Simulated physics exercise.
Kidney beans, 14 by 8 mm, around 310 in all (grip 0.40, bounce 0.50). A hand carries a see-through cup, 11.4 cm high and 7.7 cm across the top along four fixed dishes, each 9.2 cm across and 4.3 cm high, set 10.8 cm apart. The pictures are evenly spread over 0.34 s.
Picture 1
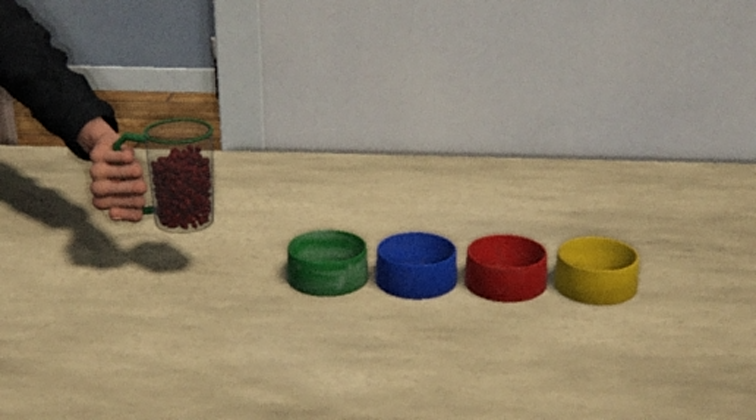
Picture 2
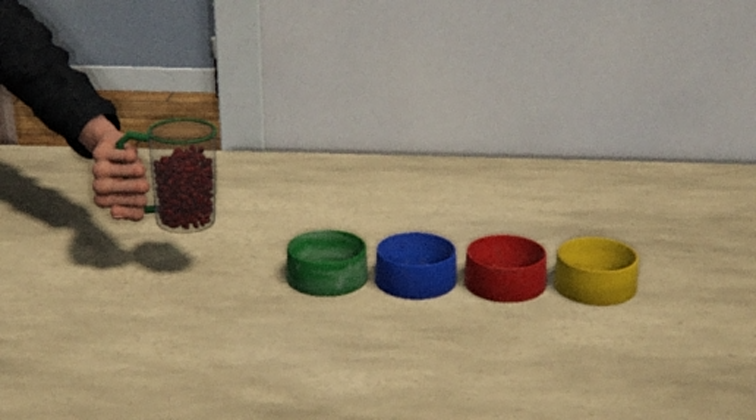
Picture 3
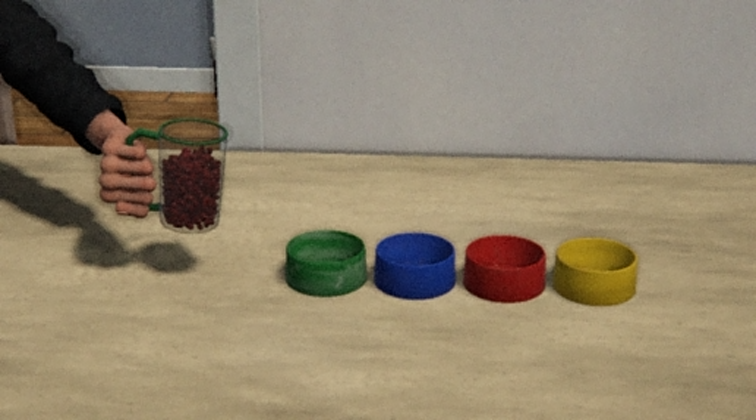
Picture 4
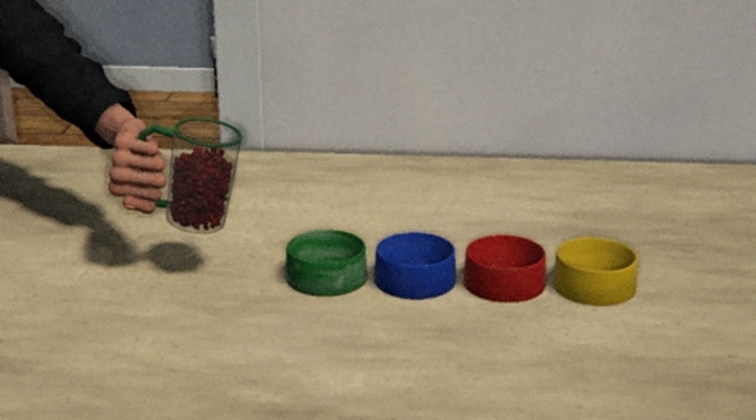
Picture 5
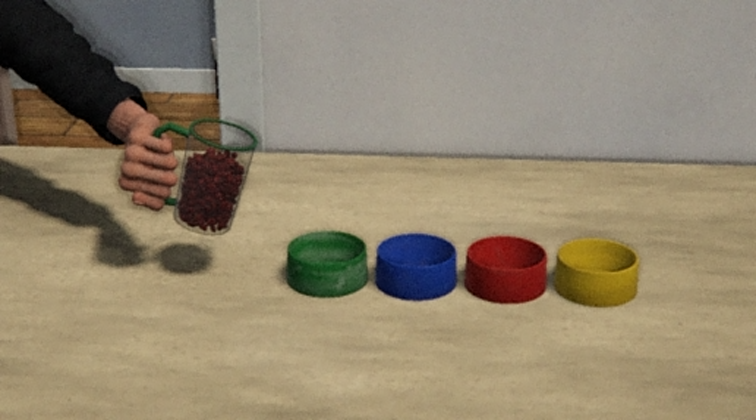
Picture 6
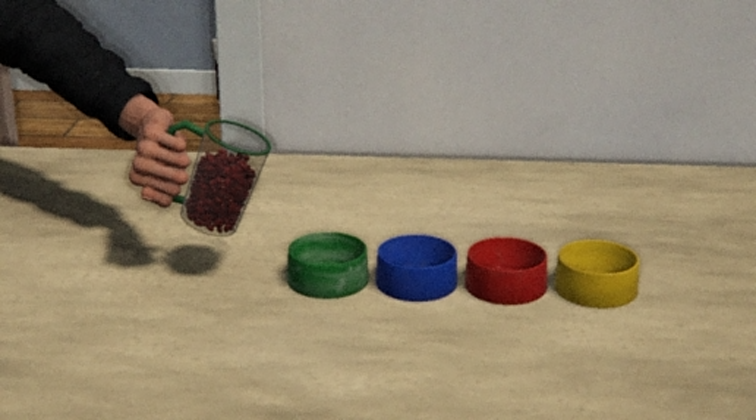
A hand moves a clear cup of dark red beans slightly right, tilting it toward four colored dishes.
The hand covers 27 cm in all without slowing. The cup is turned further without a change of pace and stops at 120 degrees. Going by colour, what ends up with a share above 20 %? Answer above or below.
Red dish: Above; blue dish: Below; green dish: Below; yellow dish: Below; on the counter: Above.
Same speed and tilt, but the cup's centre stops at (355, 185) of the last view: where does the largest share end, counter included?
Most goes to: Blue.
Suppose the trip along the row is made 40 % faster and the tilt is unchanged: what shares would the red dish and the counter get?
Red 30, counter 50.
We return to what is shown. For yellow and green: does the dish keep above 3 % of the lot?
Yellow no; green no.
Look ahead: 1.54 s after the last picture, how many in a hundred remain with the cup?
Roughly 10 per cent.
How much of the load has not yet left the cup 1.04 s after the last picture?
Some 100 per cent of the load.
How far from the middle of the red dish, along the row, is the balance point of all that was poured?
Some 3 cm to the left.
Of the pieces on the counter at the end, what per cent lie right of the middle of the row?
Roughly 60 per cent.
Then, 0.62 s after the last picture, tilt 67 degrees; cup holds 100 %.
Then, 1.04 s after the last picture, tilt 98 degrees; cup holds 100 %.
Then, 1.54 s after the last picture, tilt 120 degrees; cup holds 10 %, red 35 %, blue 15 %.
In the end, red 40 %, blue 10 %, green 0 %, yellow 0 %, counter 50 %.
